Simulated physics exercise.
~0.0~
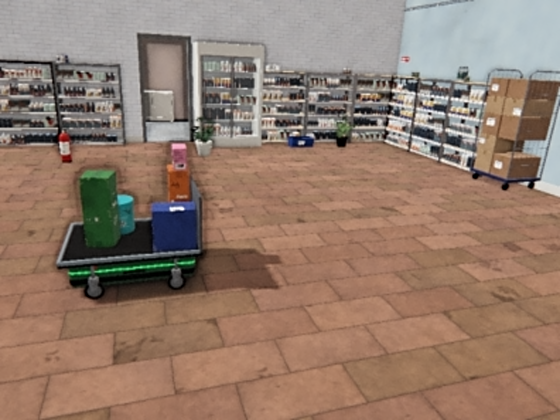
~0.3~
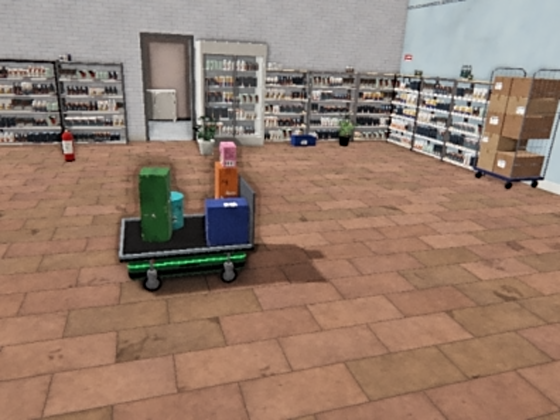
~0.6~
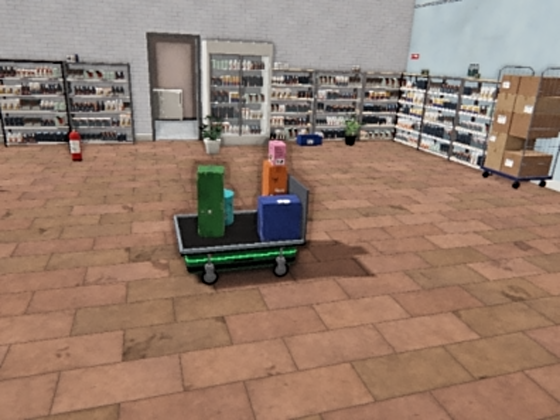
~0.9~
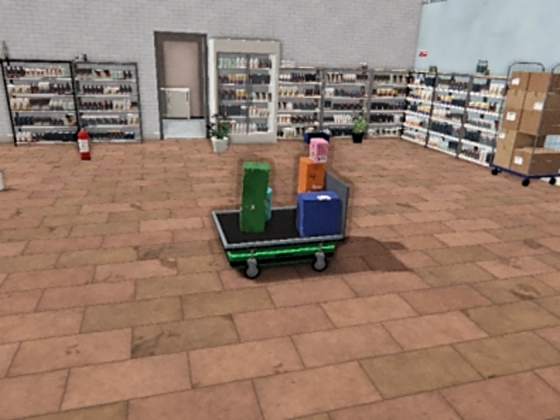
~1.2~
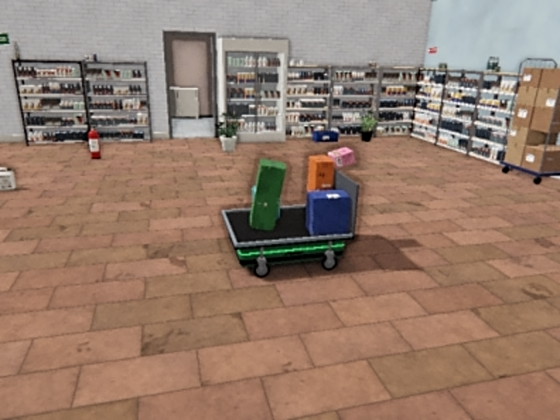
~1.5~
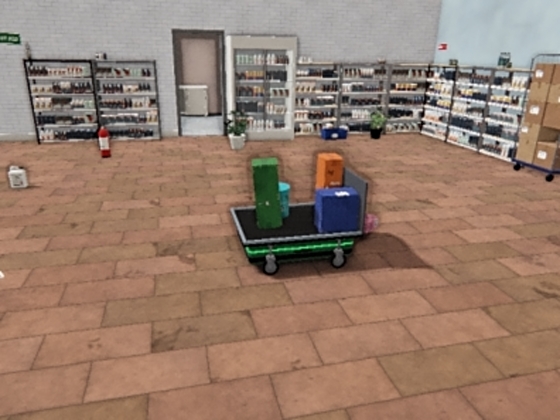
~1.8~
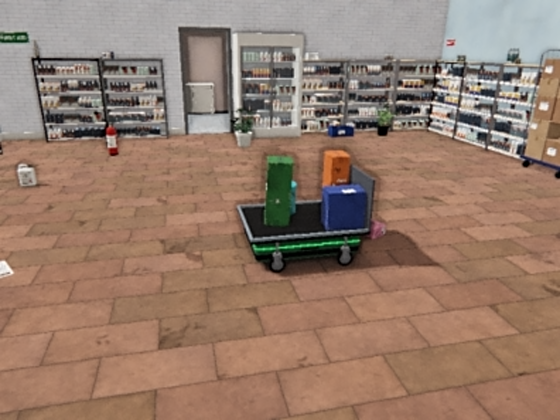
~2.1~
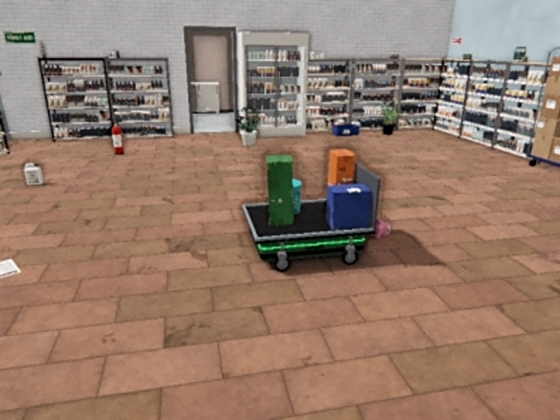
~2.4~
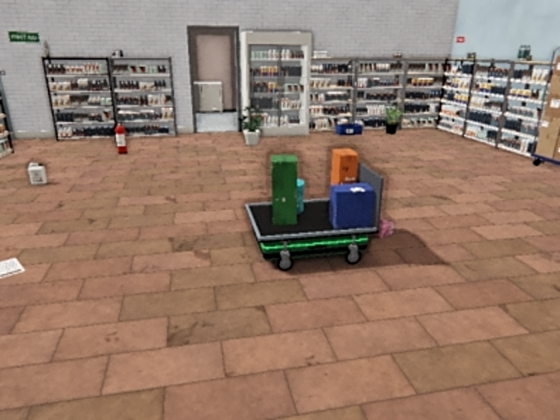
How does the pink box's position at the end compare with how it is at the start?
At the start the pink box is upright on the cart, up high near the orange box. At the end it lies on its side on the floor, just to the right of the cart.
